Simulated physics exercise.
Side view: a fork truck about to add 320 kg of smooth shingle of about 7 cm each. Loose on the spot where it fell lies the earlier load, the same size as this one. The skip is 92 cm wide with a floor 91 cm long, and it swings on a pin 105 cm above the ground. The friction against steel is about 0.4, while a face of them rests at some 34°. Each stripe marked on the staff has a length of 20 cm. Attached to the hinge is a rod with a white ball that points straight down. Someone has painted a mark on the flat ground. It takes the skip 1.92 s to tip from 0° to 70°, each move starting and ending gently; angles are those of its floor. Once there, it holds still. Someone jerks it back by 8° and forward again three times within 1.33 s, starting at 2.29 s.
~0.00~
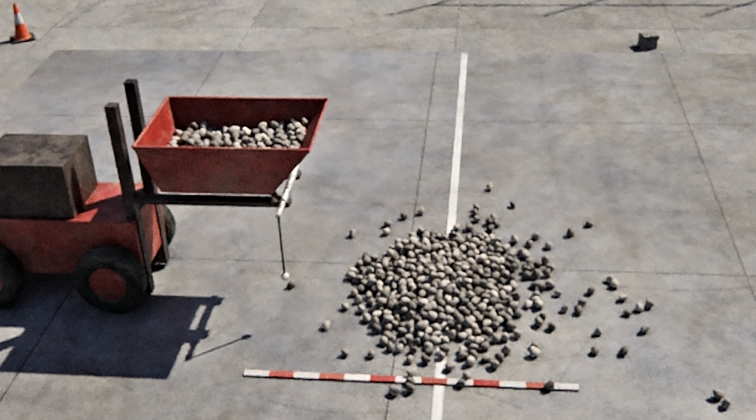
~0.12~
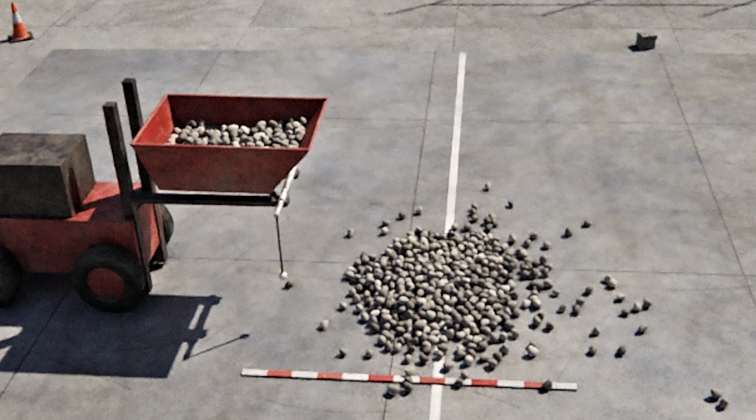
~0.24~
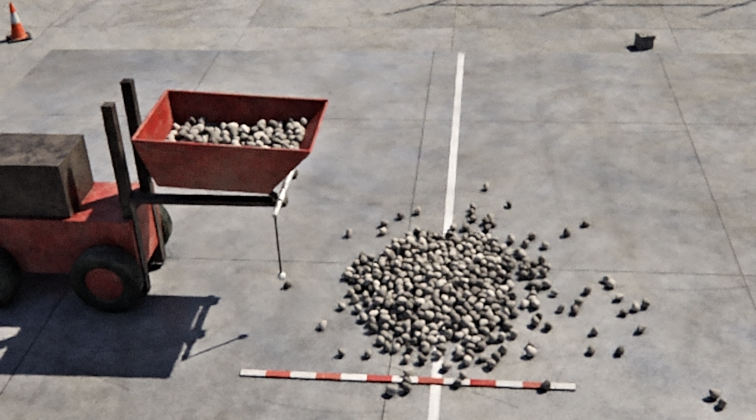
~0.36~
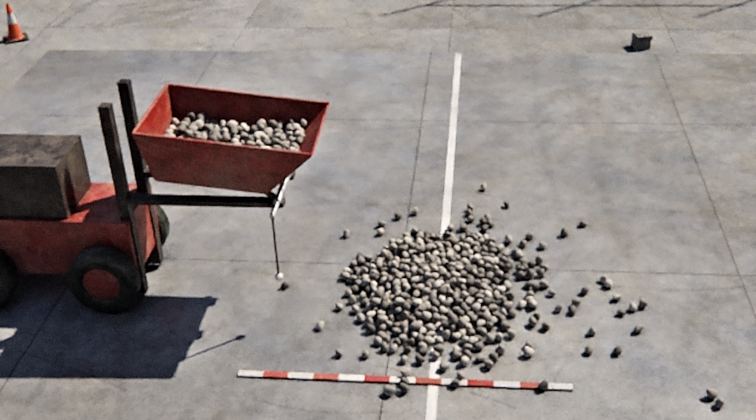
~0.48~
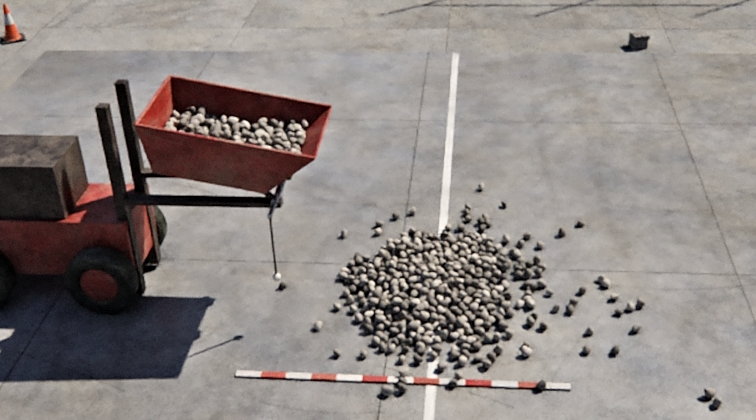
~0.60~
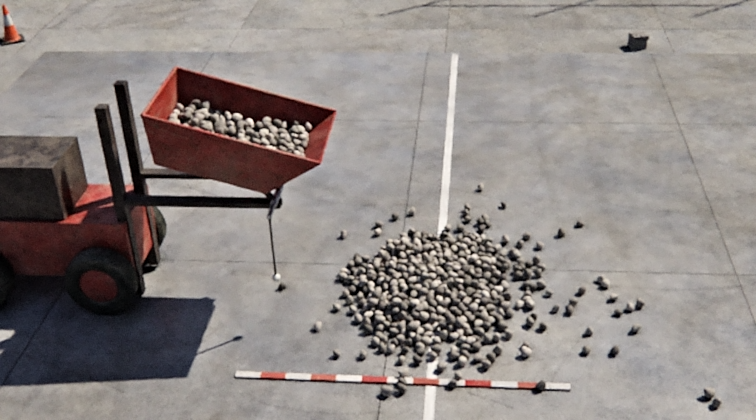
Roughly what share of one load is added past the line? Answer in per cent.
I would say 46 per cent.
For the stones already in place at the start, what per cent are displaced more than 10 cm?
Roughly 20 % of them.
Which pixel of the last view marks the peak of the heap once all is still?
Top pixel, roughly: (419, 264).
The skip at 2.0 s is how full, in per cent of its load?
It still holds about 60 per cent.
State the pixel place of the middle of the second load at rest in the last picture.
The middle lies near (429, 276) in the last picture.
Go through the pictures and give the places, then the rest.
In the first picture, lip at (310, 151), floor tilted 0°, highest stones at (246, 137). The earlier load is highest near (429, 283), 15 cm above ground level, 54 % short of the line, 46 % past the line.
In the second picture, lip at (309, 151), floor tilted 1°, highest stones at (237, 135); the stones move at 0.1 m/s on average.
In the third picture, the skip is at 3°, its lip at (310, 152); the top of the load is at (217, 132); the stones move at 0.2 m/s on average.
In the fourth picture, lip at (312, 155), floor tilted 6°, highest stones at (199, 127); the stones move at 0.3 m/s on average.
In the fifth picture, lip at (315, 159), floor tilted 11°, highest stones at (189, 119); the stones move at 0.4 m/s on average.
In the sixth picture, lip at (320, 164), floor tilted 16°, highest stones at (189, 113); the stones move at 0.5 m/s on average.
After 1.4 s the floor is at 59°; in per cent of one load, 100 in the skip, 54 short of the line, 46 past the line; the foremost stones are at (667, 334).
After 2.0 s the floor is at 70°; in per cent of one load, 58 in the skip, 94 short of the line, 48 past the line; the foremost stones are at (667, 334).
After 4.1 s the floor is at 70°; in per cent of one load, 0 in the skip, 108 short of the line, 92 past the line; the foremost stones are at (667, 334).
After 6.6 s the floor is at 70°; in per cent of one load, 0 in the skip, 108 short of the line, 92 past the line; the foremost stones are at (667, 334). Net gain past the line, 46.
